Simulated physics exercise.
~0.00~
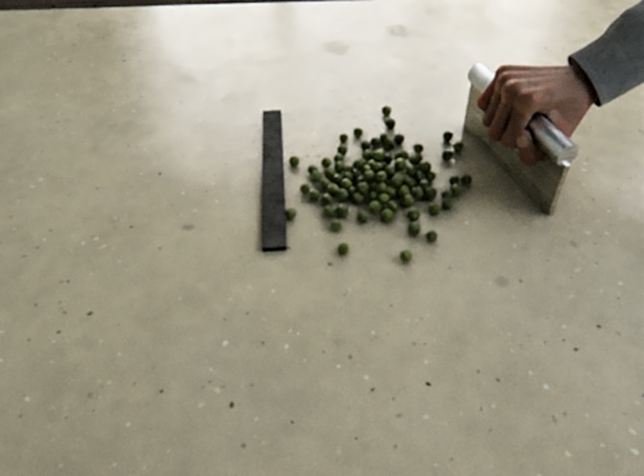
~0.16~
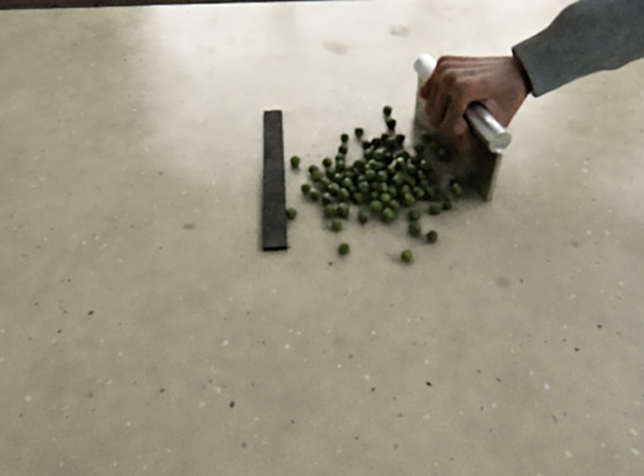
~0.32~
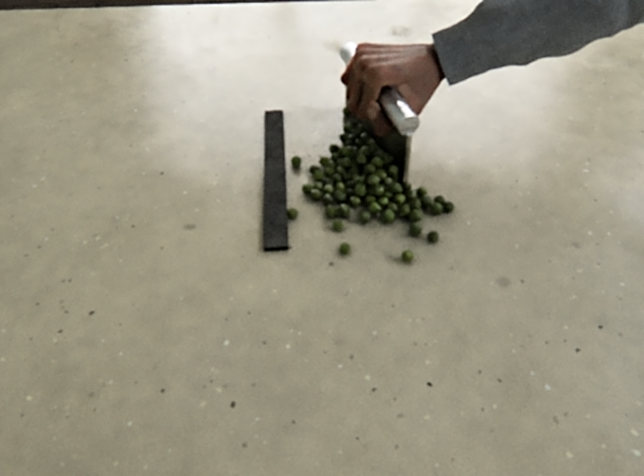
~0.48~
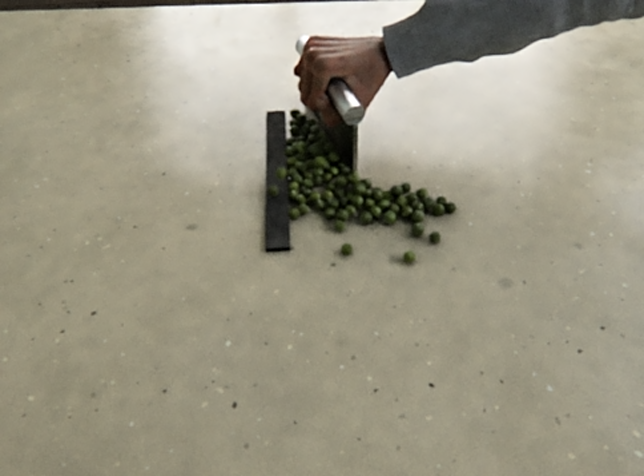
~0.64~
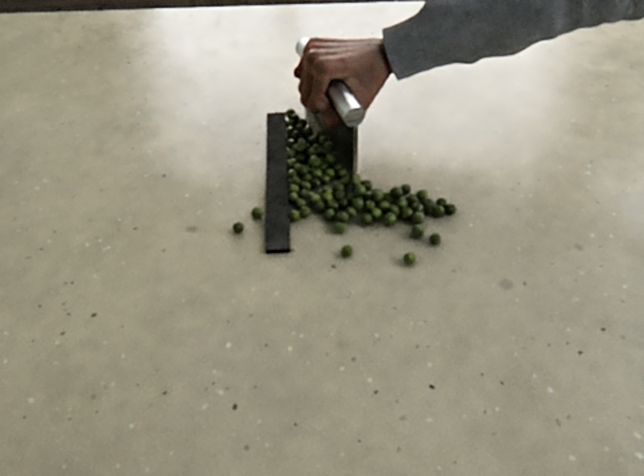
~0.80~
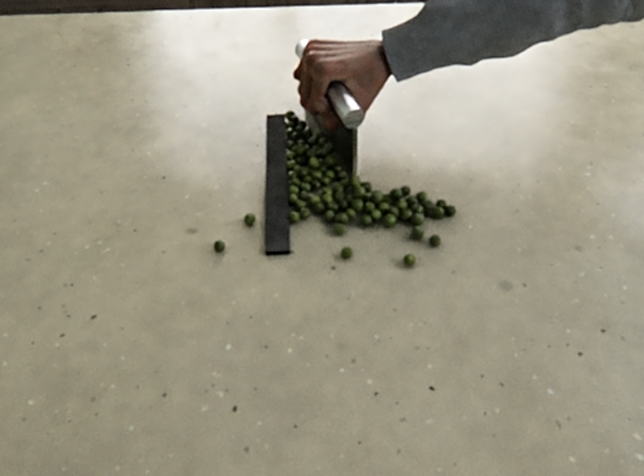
At first, many small green olives lie in a loose spill on a pale speckled surface, with a flat black strip to their left and a hand in a grey sleeve holding a scraper at their right. The hand moves the scraper left into the olives. It pushes on through the upper part of the spill, crowding those olives against the strip, and then stops. Two olives roll out on the far left side, slipping farther down and left. In the end, the scraper stays still, with most olives heaped right of the strip and trailing below the blade.
